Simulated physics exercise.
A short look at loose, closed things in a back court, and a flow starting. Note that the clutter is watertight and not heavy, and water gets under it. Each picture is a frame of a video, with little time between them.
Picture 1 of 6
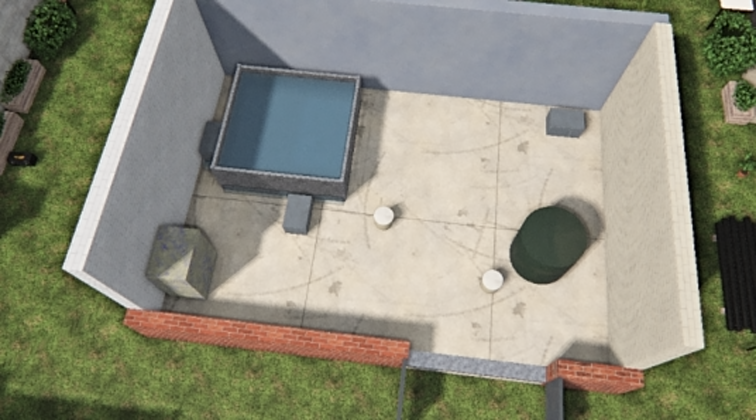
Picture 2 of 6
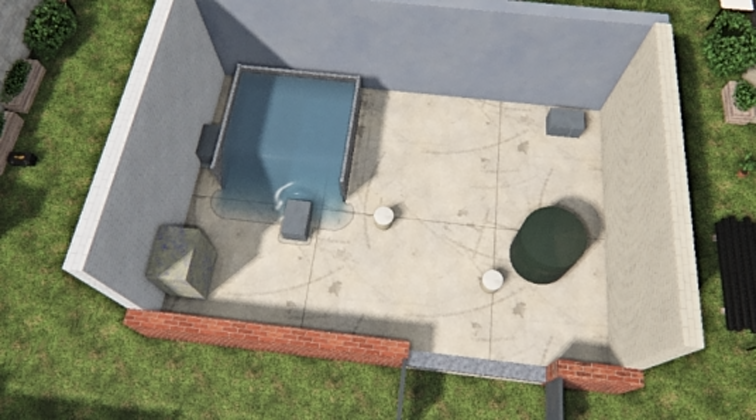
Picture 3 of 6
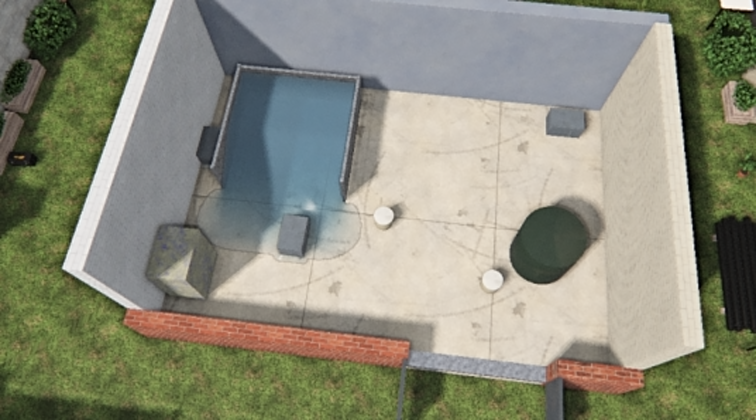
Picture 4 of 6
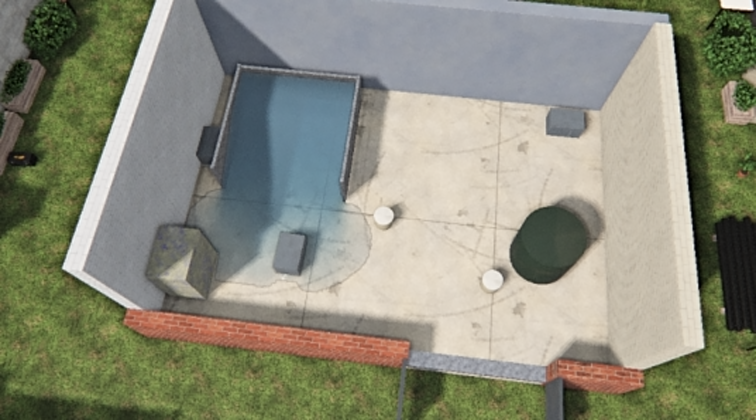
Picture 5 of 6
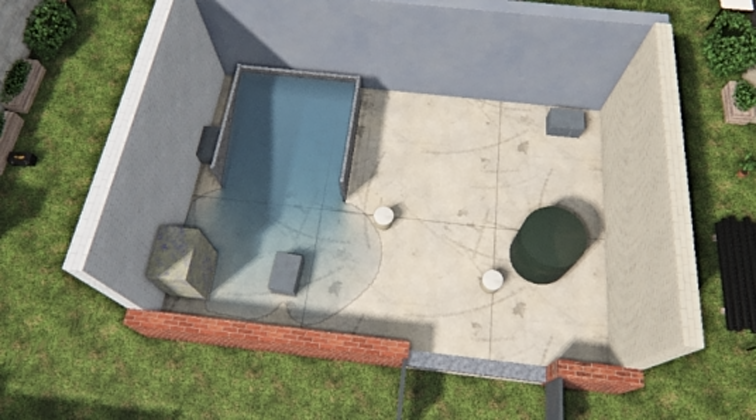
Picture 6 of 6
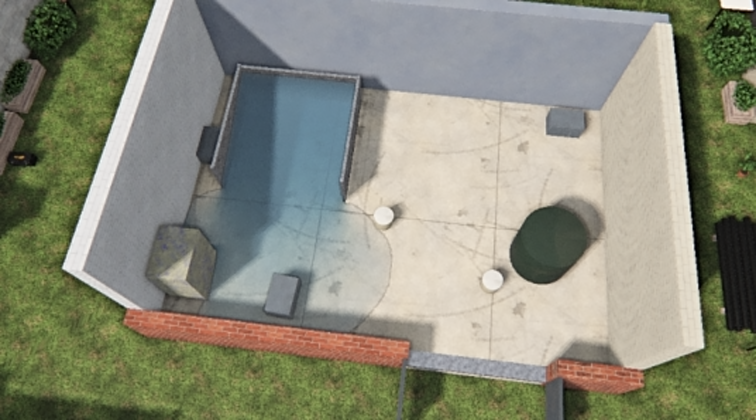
Water spreading from an open-fronted tank across a walled concrete yard, pushing a small grey crate towards the low brick wall.
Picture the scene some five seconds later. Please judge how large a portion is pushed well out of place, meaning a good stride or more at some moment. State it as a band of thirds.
Two thirds plus.
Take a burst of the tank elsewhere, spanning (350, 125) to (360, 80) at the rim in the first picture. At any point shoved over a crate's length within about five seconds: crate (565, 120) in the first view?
Lab note - outcome: Distance reached.
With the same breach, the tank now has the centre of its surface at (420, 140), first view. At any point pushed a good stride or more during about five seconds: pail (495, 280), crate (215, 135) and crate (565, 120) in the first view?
Object by object, in turn: Travelled a good distance, travelled a good distance, lingered near its place.
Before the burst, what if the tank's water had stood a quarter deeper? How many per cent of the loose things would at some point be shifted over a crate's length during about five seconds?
Around 80 in a hundred.
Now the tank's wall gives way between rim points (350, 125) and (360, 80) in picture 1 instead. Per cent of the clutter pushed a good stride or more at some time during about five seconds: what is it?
Roughly 40 %.
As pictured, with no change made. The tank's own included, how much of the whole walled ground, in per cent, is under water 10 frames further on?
I'd say around 45 in a hundred.
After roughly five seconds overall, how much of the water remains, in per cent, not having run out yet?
94 %.
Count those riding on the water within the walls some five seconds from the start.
Exactly 3 of them.
A moment on, 1 of 5 are well off their spots; 1 afloat.
Next, 1 of 5 are well off their spots; 1 afloat.
Later, 3 of 5 are well off their spots; 3 afloat.
In the end, 4 of 5 are well off their spots, and 4 have been at some point; 3 afloat.
